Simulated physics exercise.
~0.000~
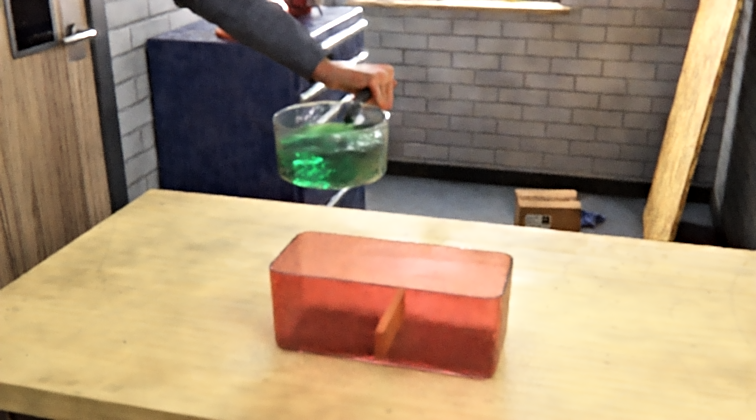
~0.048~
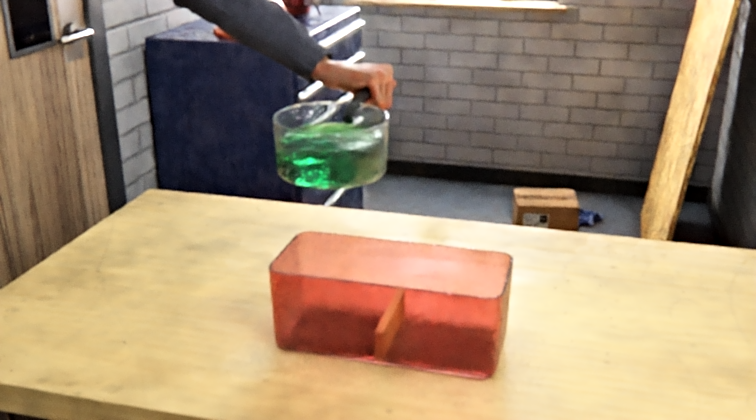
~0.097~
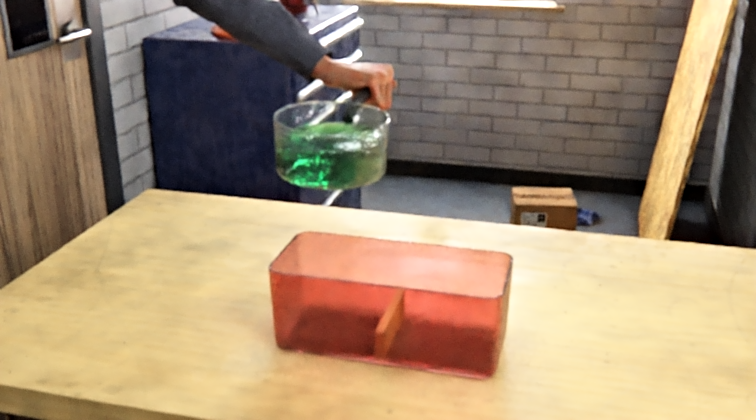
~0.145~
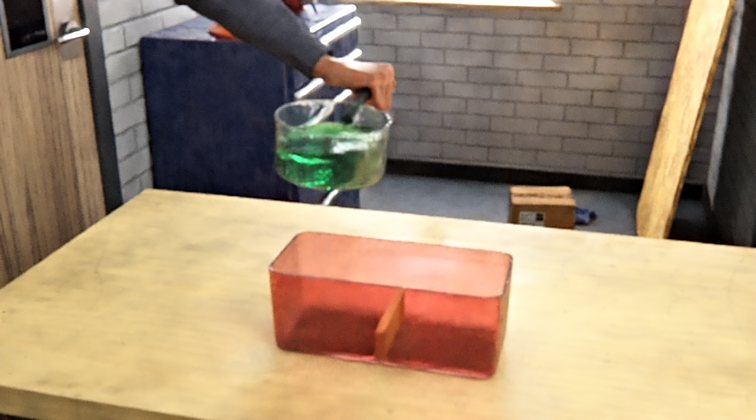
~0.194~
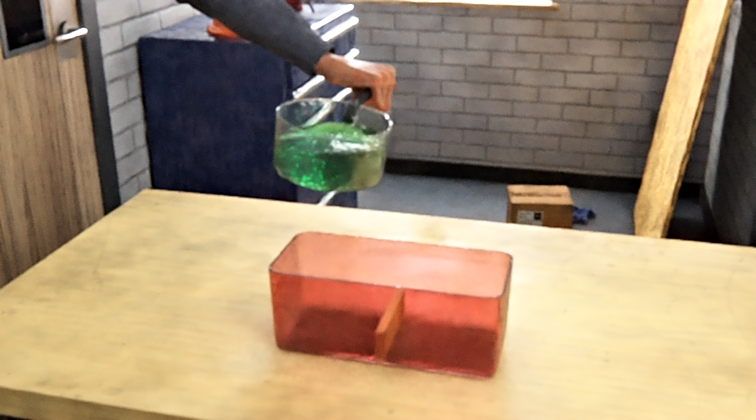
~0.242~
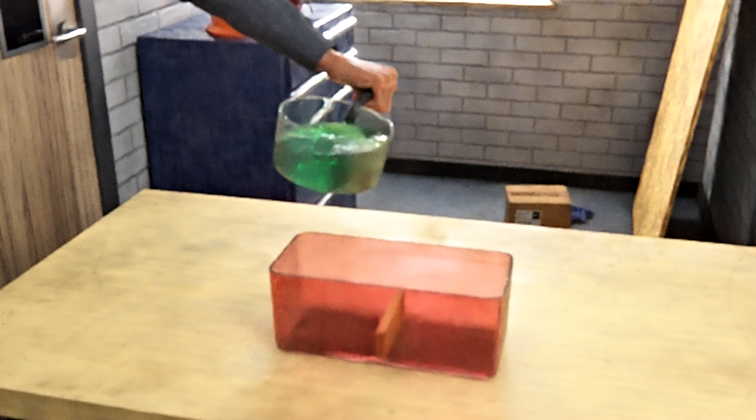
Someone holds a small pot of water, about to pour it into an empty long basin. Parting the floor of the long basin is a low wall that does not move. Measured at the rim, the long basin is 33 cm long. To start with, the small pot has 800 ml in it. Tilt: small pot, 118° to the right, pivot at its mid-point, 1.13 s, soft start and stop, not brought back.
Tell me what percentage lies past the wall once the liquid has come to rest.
Some 82 per cent.
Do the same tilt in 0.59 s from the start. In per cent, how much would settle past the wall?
Estimate: Close to 65 per cent.
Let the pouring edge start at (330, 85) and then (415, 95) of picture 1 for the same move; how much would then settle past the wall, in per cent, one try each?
The first try gives around 35 percent, the second around 95 percent.
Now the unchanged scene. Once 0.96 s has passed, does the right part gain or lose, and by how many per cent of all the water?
Net change: A rise of about 6 %.
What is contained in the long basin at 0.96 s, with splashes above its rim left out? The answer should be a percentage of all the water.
I'd say roughly 82 in a hundred of it.
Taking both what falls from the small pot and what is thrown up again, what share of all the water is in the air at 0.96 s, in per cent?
Roughly 10 per cent.
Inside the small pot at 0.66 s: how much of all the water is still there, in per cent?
I reckon about 56 in a hundred is still held.
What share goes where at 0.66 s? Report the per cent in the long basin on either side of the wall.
About 0 left, 8 right.
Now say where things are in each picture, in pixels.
It leans 0°; its right rim is at (386, 122); the water meets the walls at (283, 133) and (385, 141); the long basin's rim runs from (284, 251) to (508, 277); the wall's top is at (391, 310), in the first picture.
It leans 1°; its right rim is at (386, 123); the water meets the walls at (282, 133) and (385, 142), in the second picture.
It leans 2°; its right rim is at (387, 125); the water meets the walls at (282, 133) and (385, 142), in the third picture.
It leans 5°; its right rim is at (388, 127); the water meets the walls at (283, 132) and (385, 142), in the fourth picture.
It leans 8°; its right rim is at (389, 131); the water meets the walls at (282, 133) and (386, 143), in the fifth picture.
It leans 13°; its right rim is at (391, 136); the water meets the walls at (282, 133) and (387, 144), in the sixth picture.
By 0.66 s the tilt is 74° and 55 per cent is still to pour, 0 is left of the wall and 8 right of it.
By 0.96 s the tilt is 112° and 7 per cent is still to pour, 6 is left of the wall and 76 right of it.
By 1.28 s the tilt is 118° and 0 per cent is still to pour, 17 is left of the wall and 82 right of it.
By 1.63 s the tilt is 118° and 0 per cent is still to pour, 17 is left of the wall and 82 right of it.
At rest 17 per cent lies left of the wall, 82 right of it and 0 outside.
